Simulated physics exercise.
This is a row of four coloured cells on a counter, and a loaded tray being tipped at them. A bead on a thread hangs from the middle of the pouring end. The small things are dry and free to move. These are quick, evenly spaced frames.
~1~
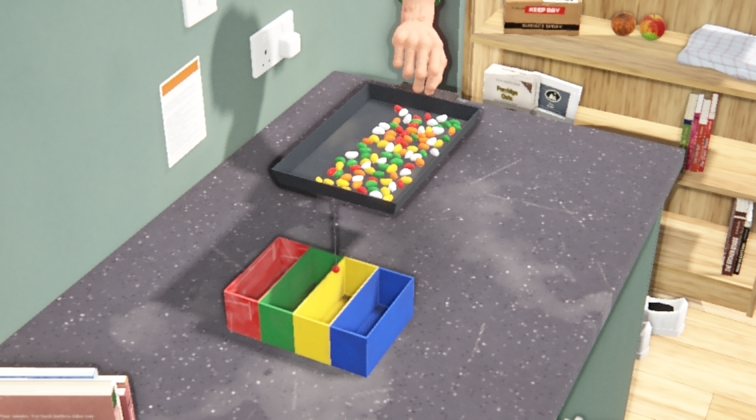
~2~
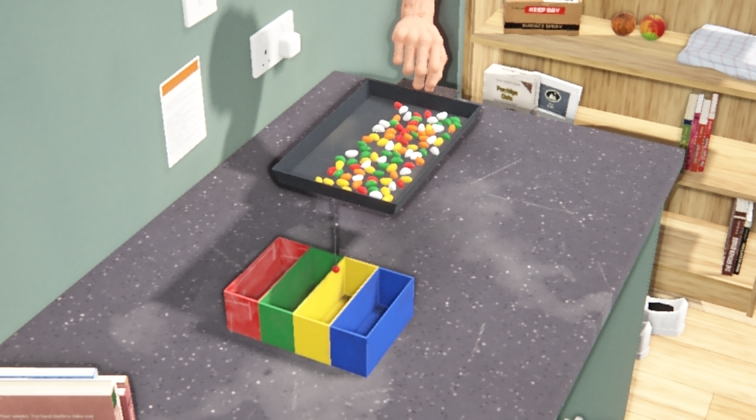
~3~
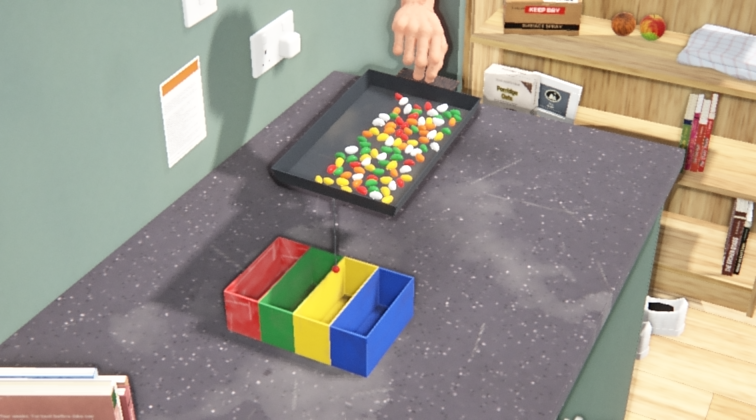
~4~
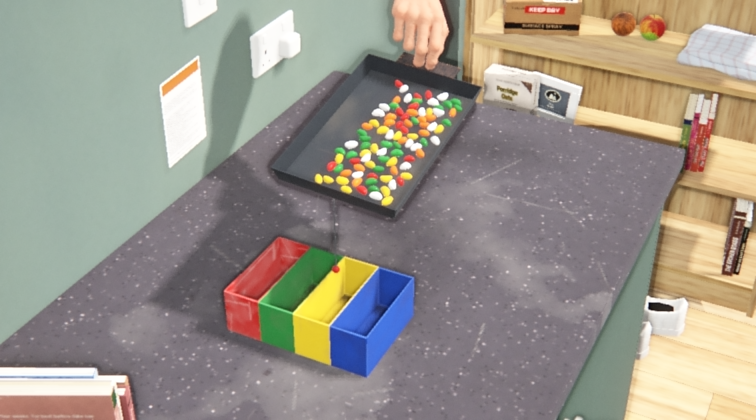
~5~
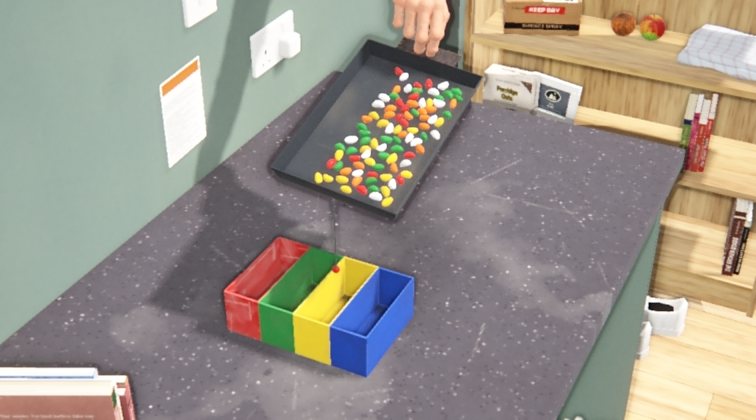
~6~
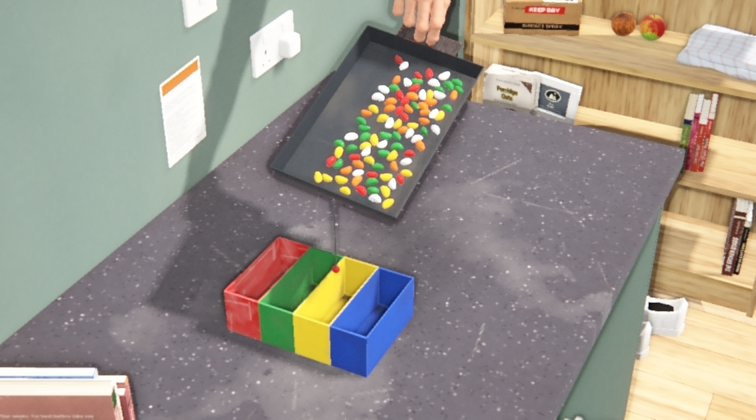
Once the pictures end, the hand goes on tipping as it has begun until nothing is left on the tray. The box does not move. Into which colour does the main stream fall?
Most goes to the blue cell.
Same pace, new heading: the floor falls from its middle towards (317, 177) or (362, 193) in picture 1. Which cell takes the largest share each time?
The first try: That red cell. The second: The cell in blue.
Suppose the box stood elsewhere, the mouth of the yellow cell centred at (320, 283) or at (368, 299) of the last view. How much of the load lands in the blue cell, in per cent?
Near 20 % and 40 %.
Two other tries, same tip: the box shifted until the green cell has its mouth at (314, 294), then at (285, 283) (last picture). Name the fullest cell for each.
One: Blue. Two: That blue cell.
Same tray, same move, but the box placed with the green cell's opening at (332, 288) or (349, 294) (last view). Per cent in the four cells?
Roughly 100 per cent, and 100 per cent.
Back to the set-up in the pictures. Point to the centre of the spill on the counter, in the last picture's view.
Close to (416, 385).
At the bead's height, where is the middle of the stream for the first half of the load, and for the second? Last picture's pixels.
First near (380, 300), later near (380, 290).
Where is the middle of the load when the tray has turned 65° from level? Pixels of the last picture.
Near (385, 184).
Shortly afterwards, tray tipped steeply; the whole lot on the tray.
Next, tray tipped past a quarter turn; near half on the tray; near a quarter in the blue cell; only a few in the yellow cell; near a third falling or outside the box.
Some moments later, tray tipped past a quarter turn; near two thirds in the blue cell; a little in the yellow cell; near a quarter falling or outside the box.
In the end, tray tipped past a quarter turn; near two thirds in the blue cell; a little in the yellow cell; none at all in the green cell; none at all in the red cell; near a quarter outside the box.
